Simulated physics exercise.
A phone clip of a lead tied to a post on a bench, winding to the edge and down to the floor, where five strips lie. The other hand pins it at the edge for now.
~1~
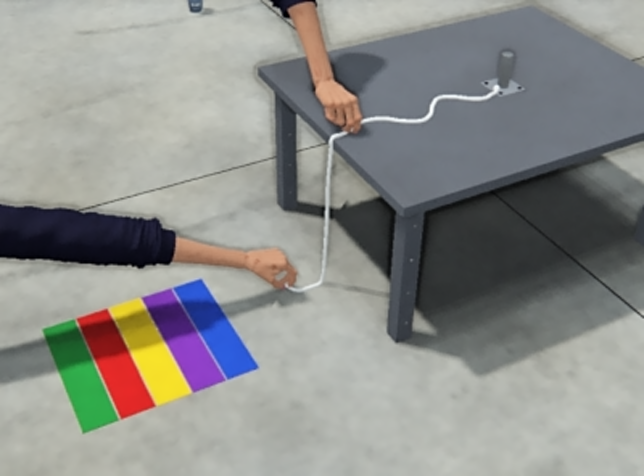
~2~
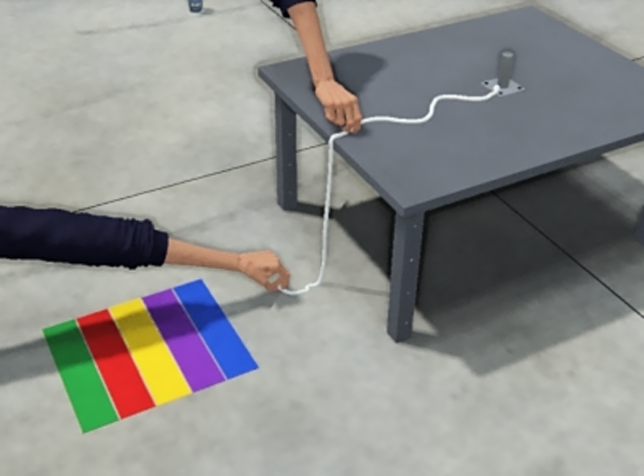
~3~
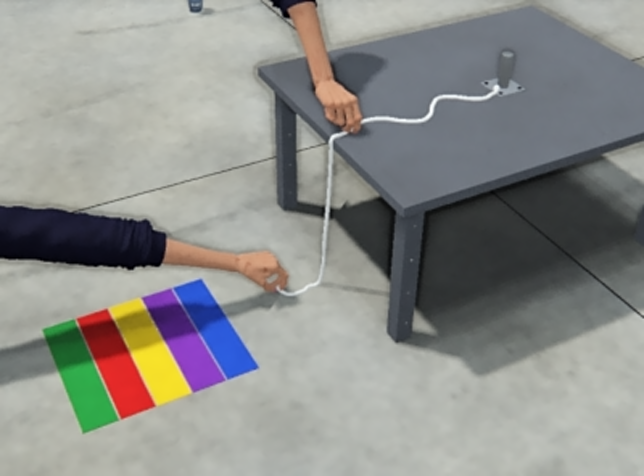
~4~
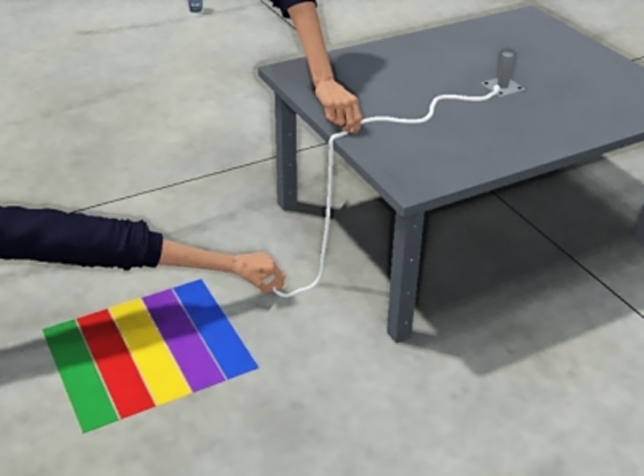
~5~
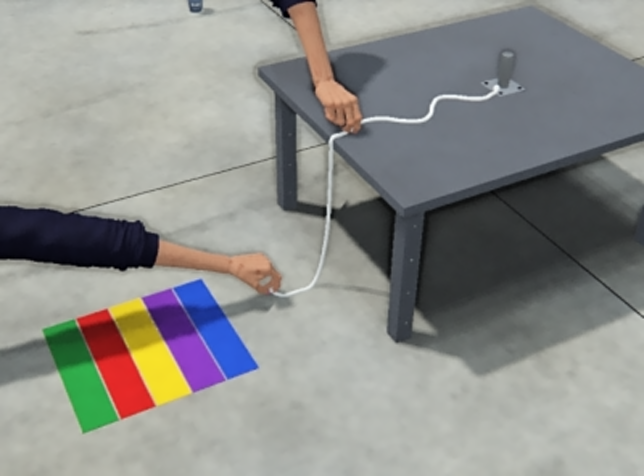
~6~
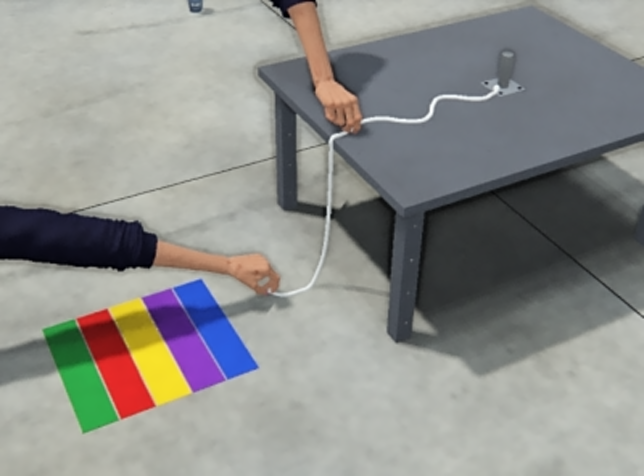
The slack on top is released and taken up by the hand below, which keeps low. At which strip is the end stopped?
Over yellow.
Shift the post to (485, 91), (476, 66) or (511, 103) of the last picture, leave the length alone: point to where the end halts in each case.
Near (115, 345), (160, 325) and (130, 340).
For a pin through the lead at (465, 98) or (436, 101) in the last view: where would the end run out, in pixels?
In that order: (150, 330) and (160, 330).
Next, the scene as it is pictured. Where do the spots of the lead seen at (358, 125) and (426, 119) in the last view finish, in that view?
Near (334, 138) and (399, 117).
Early on, end near (196, 316); over blue.
Midway, end near (163, 327); over purple.
At the end of the slack, end near (143, 333); over yellow. The end stops over the yellow strip.
